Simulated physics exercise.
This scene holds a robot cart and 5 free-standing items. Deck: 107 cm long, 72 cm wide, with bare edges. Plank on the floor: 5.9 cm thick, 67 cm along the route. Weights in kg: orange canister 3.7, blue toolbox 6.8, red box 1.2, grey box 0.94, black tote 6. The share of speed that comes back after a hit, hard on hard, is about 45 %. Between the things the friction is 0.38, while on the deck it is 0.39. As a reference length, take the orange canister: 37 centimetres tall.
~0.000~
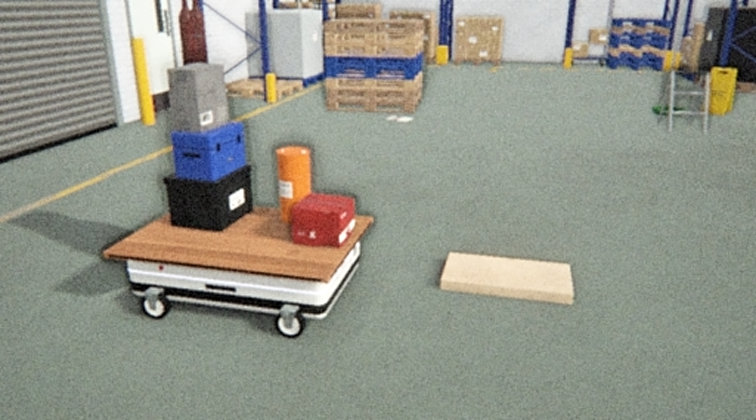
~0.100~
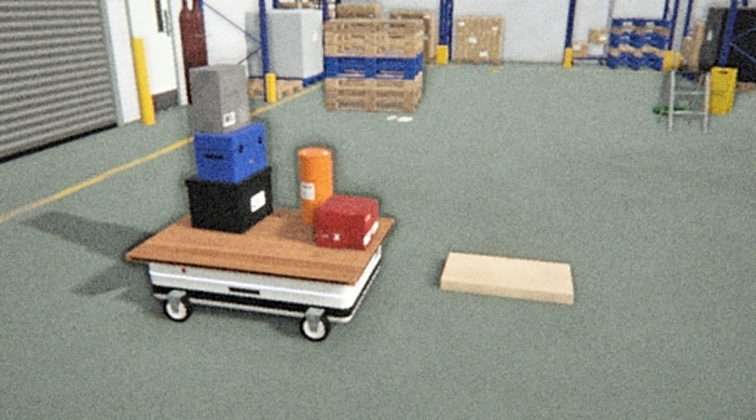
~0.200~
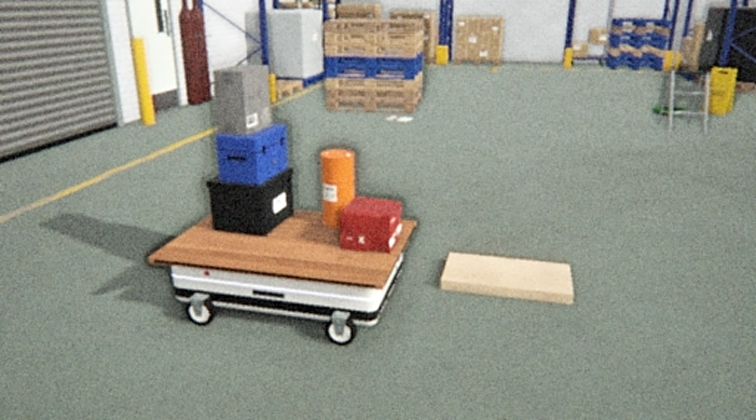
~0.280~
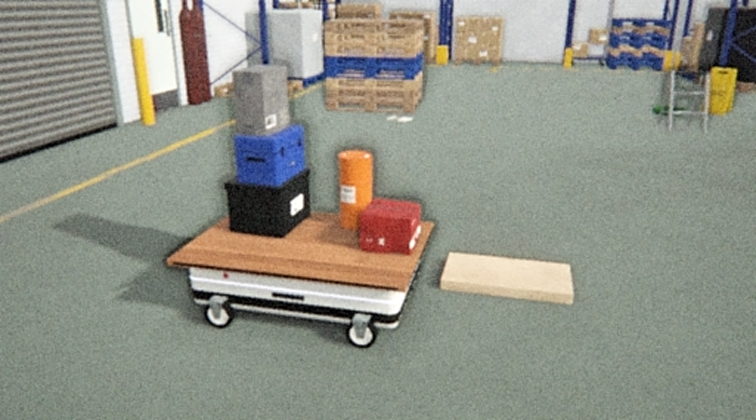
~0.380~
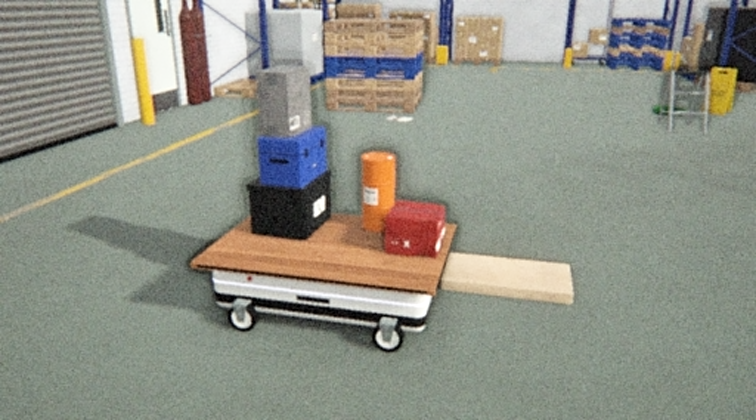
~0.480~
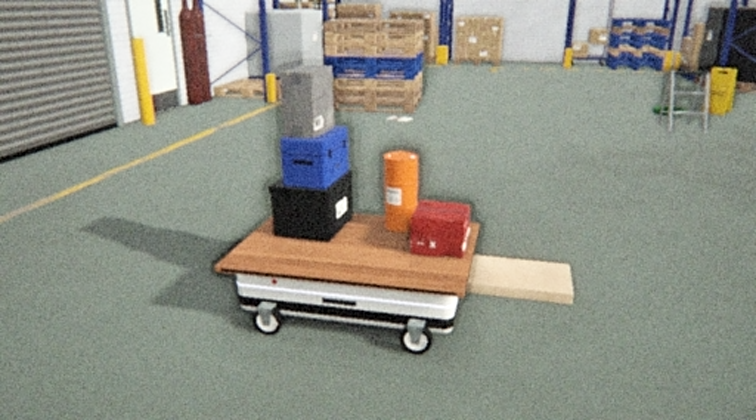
A wheeled cart carrying stacked boxes and an orange canister rolls right across the floor.
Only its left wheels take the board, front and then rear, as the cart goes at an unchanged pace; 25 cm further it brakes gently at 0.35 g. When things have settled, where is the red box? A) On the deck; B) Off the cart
Answer: B.
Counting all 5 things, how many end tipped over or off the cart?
3.
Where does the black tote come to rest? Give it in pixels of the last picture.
About (715, 240).
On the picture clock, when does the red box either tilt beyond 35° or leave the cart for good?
That first happens close to 2.7 seconds.
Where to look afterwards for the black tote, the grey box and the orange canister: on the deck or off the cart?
Outcome: The black tote remains on its support; the grey box departs its support; the orange canister remains on its support.
By 1.48 s, cart 178 cm along; red box 7 cm from its spot near (719, 261); orange canister on its side; grey box 14 cm from its spot.
By 2.78 s, cart 242 cm along, stopped; red box now off the cart; orange canister on its side; grey box tilted 71°.
When it is over (4.4 s), off the cart, red box and grey box; lying over on the deck, orange canister; the other 2 within 10 cm of the start.
